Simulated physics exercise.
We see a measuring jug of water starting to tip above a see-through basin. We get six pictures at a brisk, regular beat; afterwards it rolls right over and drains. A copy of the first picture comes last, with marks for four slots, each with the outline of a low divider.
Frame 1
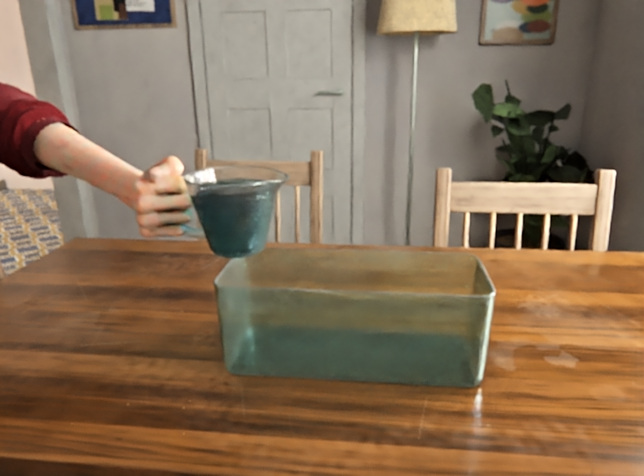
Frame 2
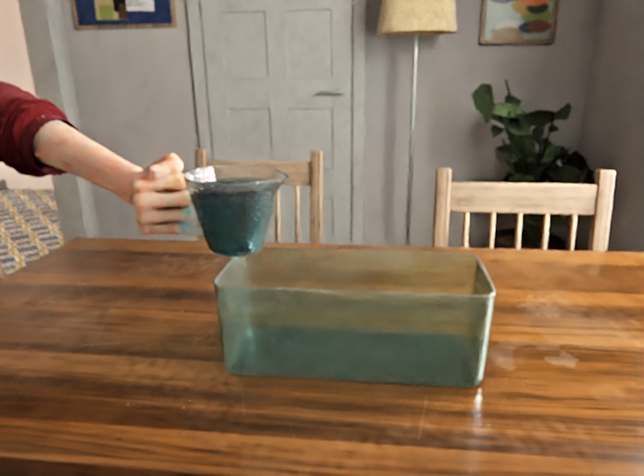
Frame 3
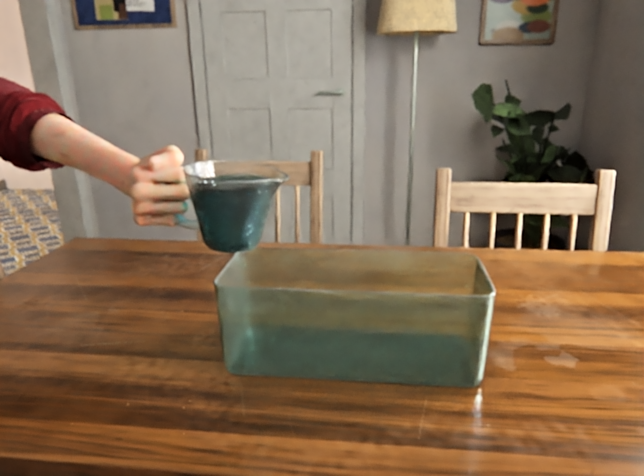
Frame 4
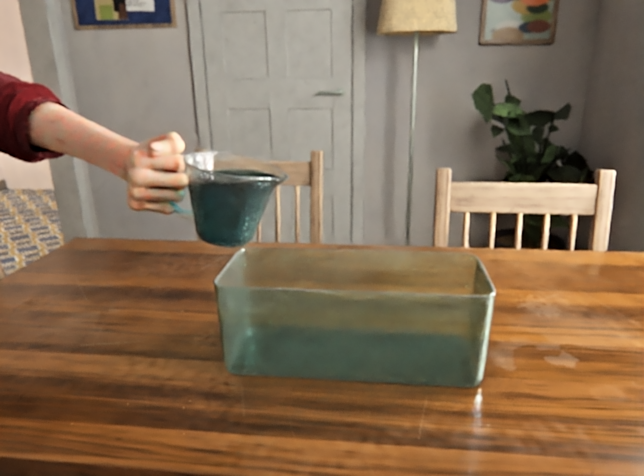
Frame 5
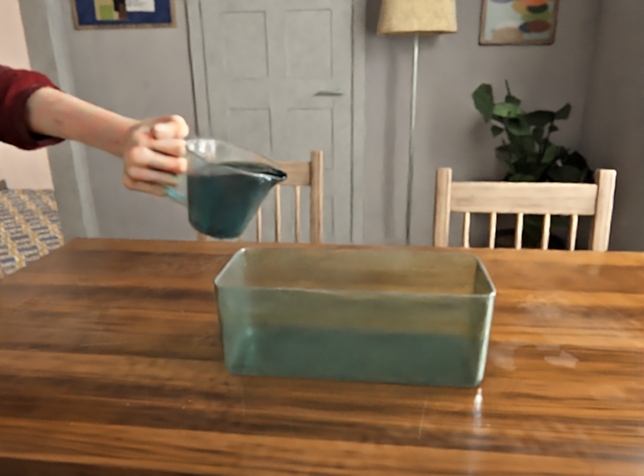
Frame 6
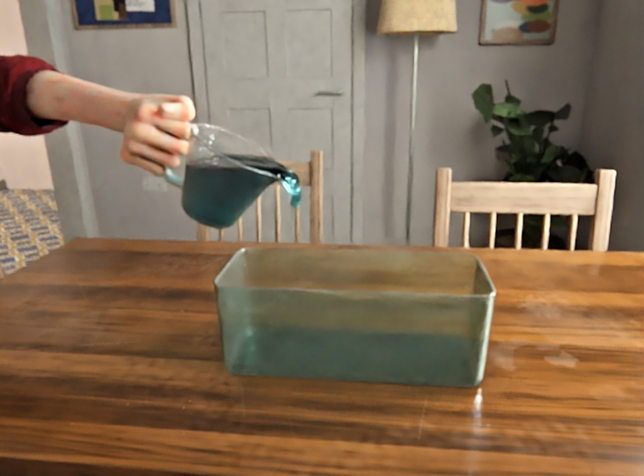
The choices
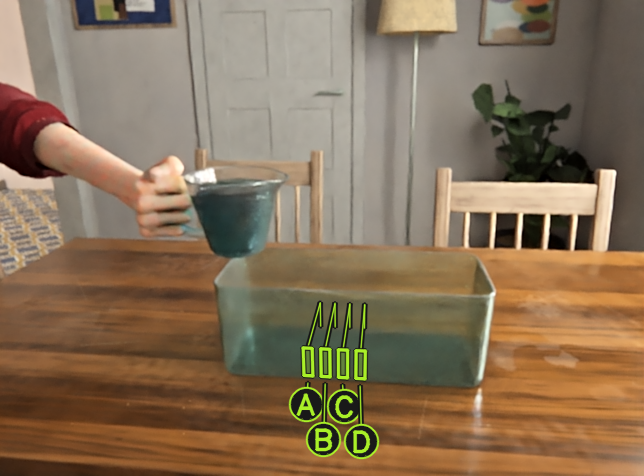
A hand held a clear measuring jug of dark bluish water above a see-through basin on a wooden table, then gradually tilted it to the right until a little water came over the lip.
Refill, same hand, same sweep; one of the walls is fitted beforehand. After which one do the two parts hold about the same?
D works best here.
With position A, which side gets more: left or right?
More ends on the right.
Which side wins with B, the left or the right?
More ends on the right.
In lime, A at (307, 382); B at (325, 383); C at (342, 384); D at (360, 385).
For position A, about 3 % ends left of the wall and 96 % right of it.
For position B, about 5 % ends left of the wall and 94 % right of it.
For position C, about 12 % ends left of the wall and 87 % right of it.
For position D, about 50 % ends left of the wall and 48 % right of it.
